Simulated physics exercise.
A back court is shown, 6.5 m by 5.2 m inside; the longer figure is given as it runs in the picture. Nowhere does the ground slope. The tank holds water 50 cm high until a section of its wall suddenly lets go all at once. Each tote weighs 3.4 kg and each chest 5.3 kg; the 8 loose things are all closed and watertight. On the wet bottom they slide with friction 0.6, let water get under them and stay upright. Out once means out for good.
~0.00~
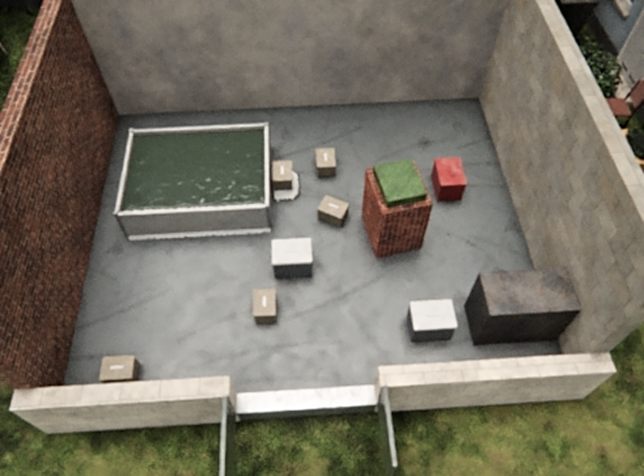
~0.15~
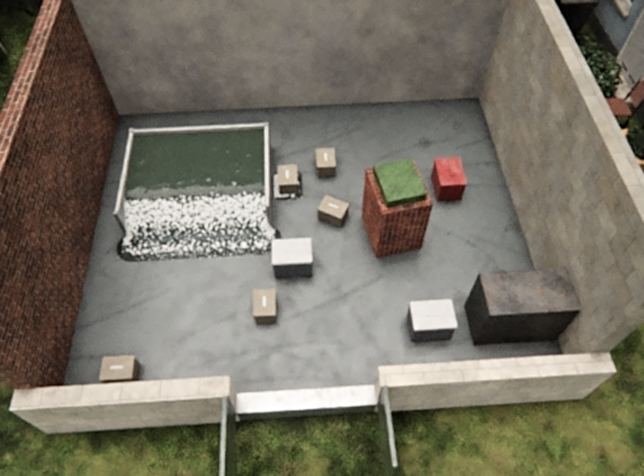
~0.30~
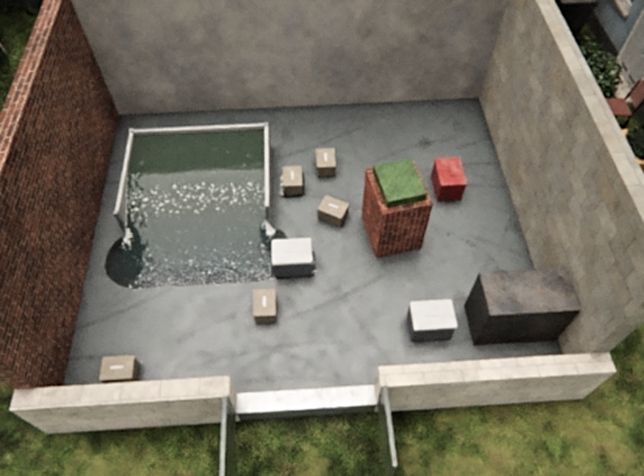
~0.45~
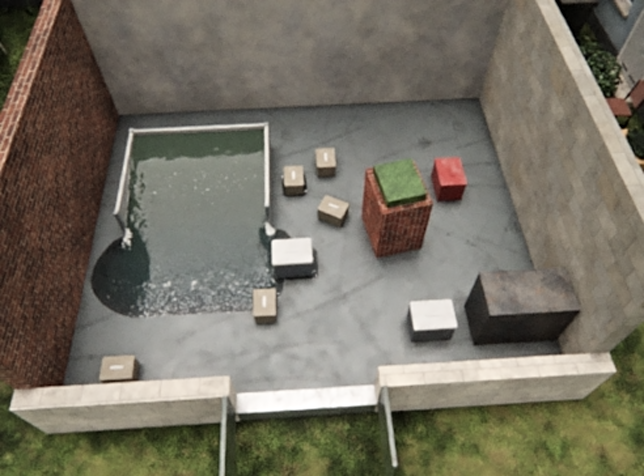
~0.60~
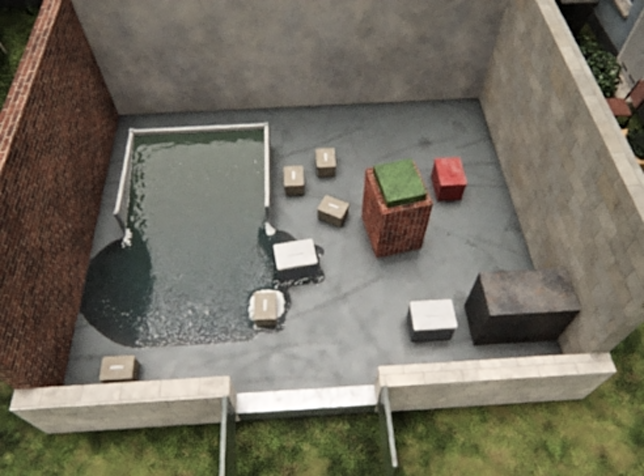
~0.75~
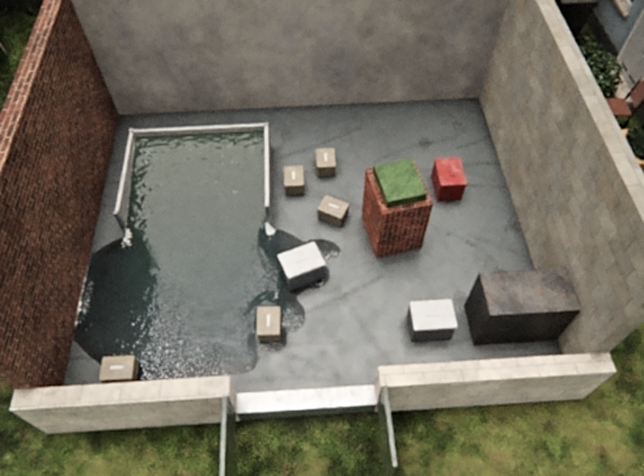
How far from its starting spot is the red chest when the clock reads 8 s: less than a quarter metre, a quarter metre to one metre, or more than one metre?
It is left in place.
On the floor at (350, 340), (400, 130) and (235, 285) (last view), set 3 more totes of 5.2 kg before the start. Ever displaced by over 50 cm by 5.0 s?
Order as asked - farther, not as far, farther.
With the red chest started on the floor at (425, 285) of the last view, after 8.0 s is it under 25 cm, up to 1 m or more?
Well, it is shoved a long way.
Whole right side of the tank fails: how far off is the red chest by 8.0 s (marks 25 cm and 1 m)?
Outcome for the red chest: It is borne far off.
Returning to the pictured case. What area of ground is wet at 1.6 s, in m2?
Close to 14 m2, I'd say.
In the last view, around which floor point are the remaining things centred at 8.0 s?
Mean position: Approximately (366, 216).
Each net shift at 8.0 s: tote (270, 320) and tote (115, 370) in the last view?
Respectively, gone out and 250 cm.
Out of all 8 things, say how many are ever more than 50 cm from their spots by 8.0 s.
The tally stands at 5.
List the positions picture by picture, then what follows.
In the first frame, the red chest at (451, 171), on the bottom; 3.5 m2 under water; 0 of 8 have shifted.
In the second frame, the red chest at (451, 171) rests on the ground; water covers 4.5 m2; 1 of 8 have shifted.
In the third frame, the red chest at (451, 171) rests on the ground; 5.7 m2 under water; 1 of 8 have shifted.
In the fourth frame, the red chest at (451, 171), on the bottom; water covers 7.0 m2; 1 of 8 have shifted.
In the fifth frame, the red chest at (451, 171), on the bottom; water covers 8.4 m2; 3 of 8 have shifted.
In the sixth frame, the red chest at (451, 171) rests on the ground; water covers 9.9 m2; 3 of 8 have shifted.
After 1.6 s the red chest is near (451, 171), 0.0 m from its start, aground; 1 of 8 are out; 1 afloat.
After 3.6 s the red chest is near (451, 171), 0.0 m from its start, aground; 1 of 8 are out; 2 afloat.
After 5.6 s the red chest is near (451, 171), 0.0 m from its start, aground; 1 of 8 are out; 3 afloat.
After 8.0 s the red chest is near (451, 171), 0.0 m from its start, aground; 1 of 8 are out; 3 afloat.
